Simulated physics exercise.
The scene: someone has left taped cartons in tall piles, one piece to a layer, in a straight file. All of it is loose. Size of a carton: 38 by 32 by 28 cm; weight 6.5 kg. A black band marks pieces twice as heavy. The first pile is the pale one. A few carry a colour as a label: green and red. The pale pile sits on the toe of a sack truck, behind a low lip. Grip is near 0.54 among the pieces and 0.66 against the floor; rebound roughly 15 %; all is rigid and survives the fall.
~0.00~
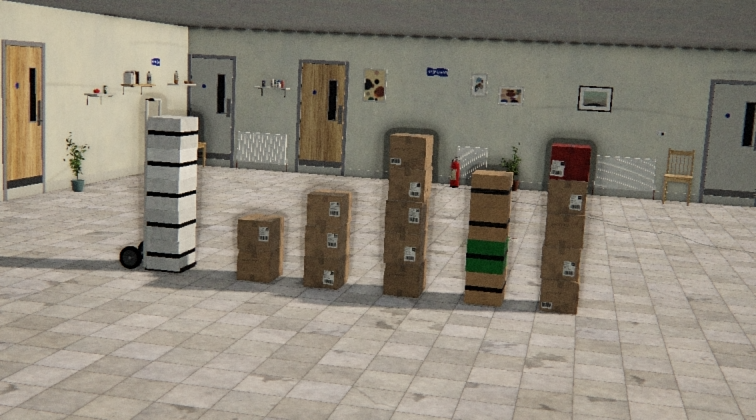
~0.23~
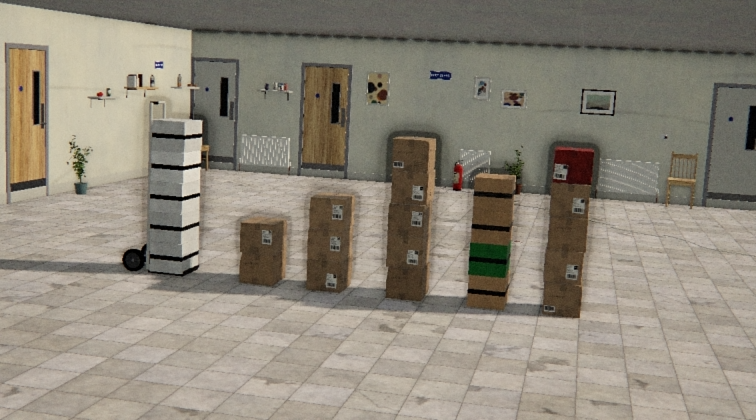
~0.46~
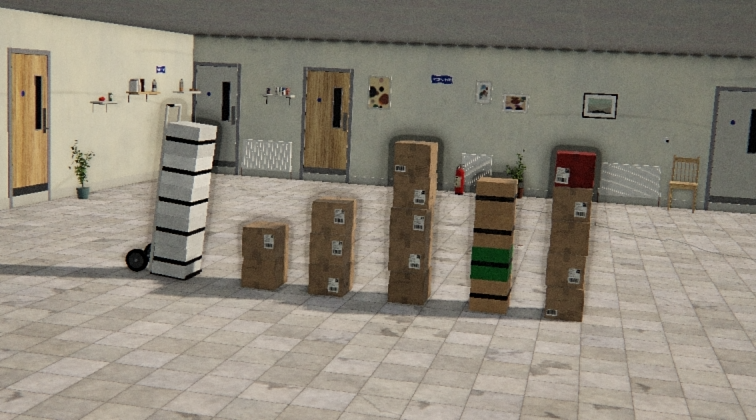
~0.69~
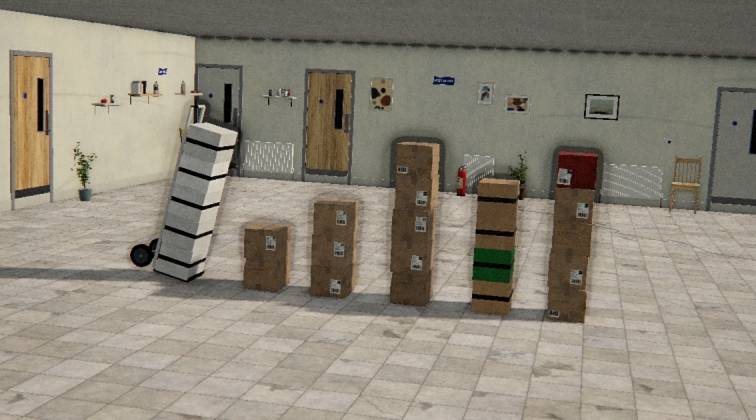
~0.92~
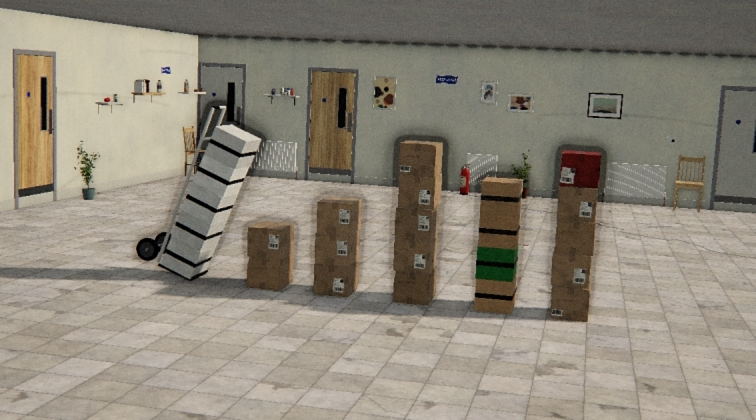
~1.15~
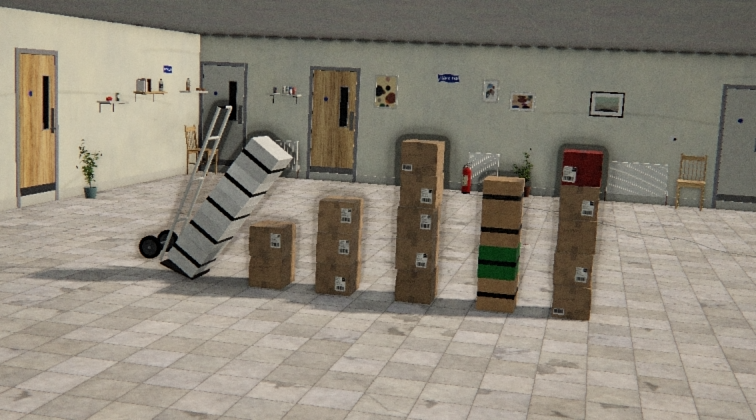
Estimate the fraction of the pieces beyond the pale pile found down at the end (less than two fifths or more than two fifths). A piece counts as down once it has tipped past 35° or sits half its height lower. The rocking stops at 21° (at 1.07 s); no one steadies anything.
The part is less than two fifths.
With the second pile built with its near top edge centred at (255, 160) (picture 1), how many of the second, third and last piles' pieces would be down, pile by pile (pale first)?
Then second 3, third 1, last 0.
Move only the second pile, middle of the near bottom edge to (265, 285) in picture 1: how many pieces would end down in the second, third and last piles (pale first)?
Then second 0, third 1, last 0.
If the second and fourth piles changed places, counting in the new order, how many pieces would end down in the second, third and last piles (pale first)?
Then second 5, third 2, last 0.
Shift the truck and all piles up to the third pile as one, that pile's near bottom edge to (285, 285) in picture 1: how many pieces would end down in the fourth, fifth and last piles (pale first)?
Then fourth 0, fifth 0, last 0.
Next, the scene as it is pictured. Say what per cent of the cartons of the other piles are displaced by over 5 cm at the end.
10 per cent.
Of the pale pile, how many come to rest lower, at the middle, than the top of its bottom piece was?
2 of them.
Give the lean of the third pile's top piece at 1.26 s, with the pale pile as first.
It leans some 0°.
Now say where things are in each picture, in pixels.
In the first frame (pixels give the middle of a visible side), truck frame (146, 134) 0° forward; green carton (485, 257); red carton (570, 164); none of the others has stirred.
In the second frame, truck frame (151, 137) 0° forward; red carton (573, 167).
In the third frame, truck frame (164, 139) 6° forward, top of the pale pile leaning 6°; red carton (575, 171); none of the others has stirred.
In the fourth frame, truck frame (184, 140) 13° forward, top of the pale pile leaning 13°; red carton (577, 172); none of the others has stirred.
In the fifth frame, truck frame (202, 139) 20° forward, top of the pale pile leaning 22°; red carton (580, 171); none of the others has stirred.
In the sixth frame, truck frame (207, 139) 21° forward, top of the pale pile leaning 36°; red carton (582, 170); green carton (497, 263); none of the others has stirred.
After 1.26 s, 5 of the pale pile down; none of the 19 other cartons down.
After 1.46 s, 5 of the pale pile down; none of the 19 other cartons down, 2 disturbed.
After 1.86 s, 5 of the pale pile down; 1 of the 19 other cartons down.
In the end (2.5 s), 5 of the pale pile down; 1 of the 19 other cartons down; red carton unmoved; green carton unmoved. That is 5 per cent. From the last view, middles, red carton near (582, 168), green carton near (499, 259).
